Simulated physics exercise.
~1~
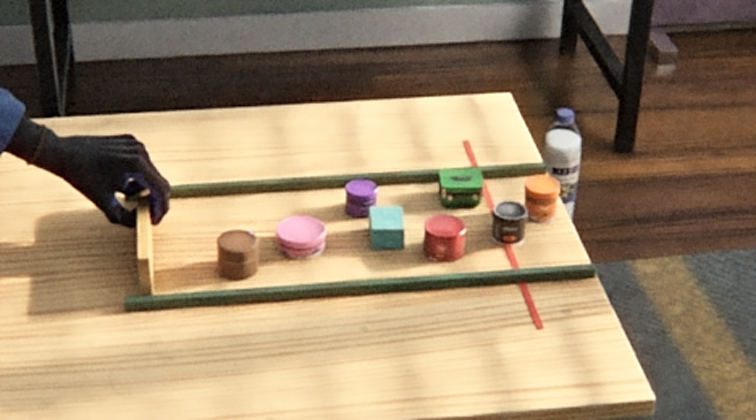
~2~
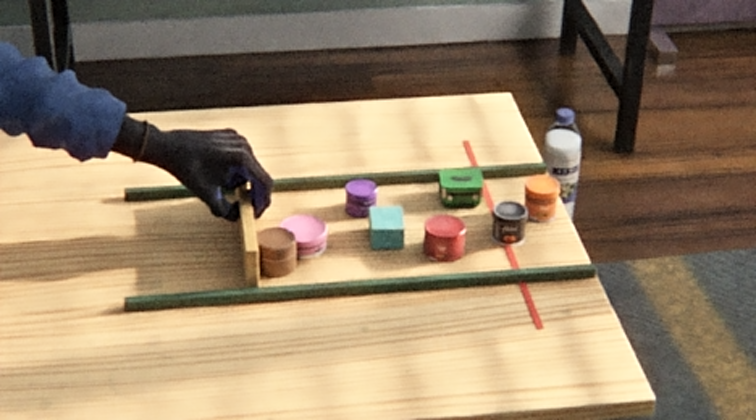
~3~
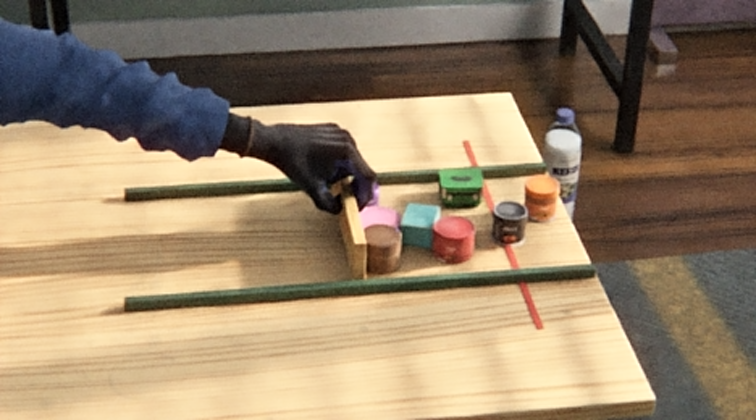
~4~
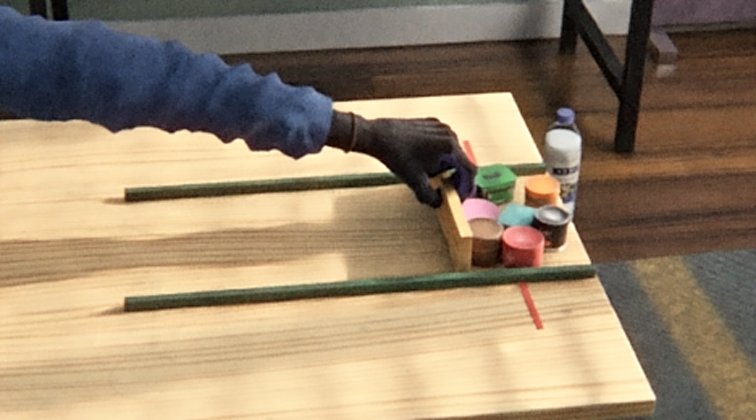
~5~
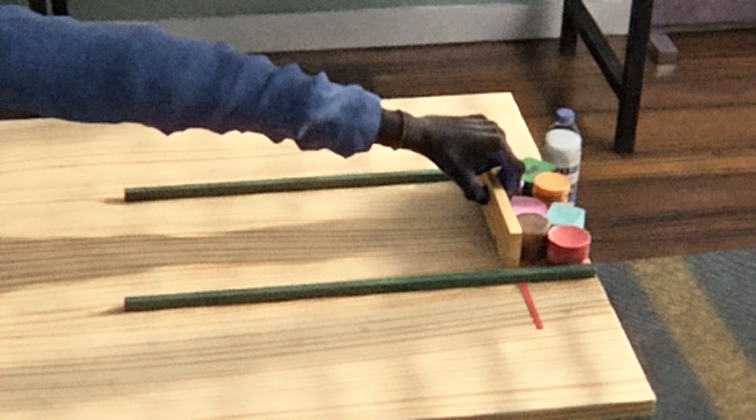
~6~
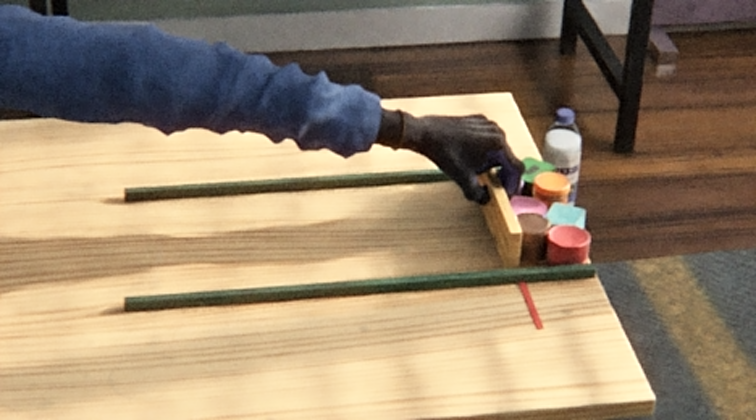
On a wooden table, a gloved hand slides small containers rightward with a board, then stops.
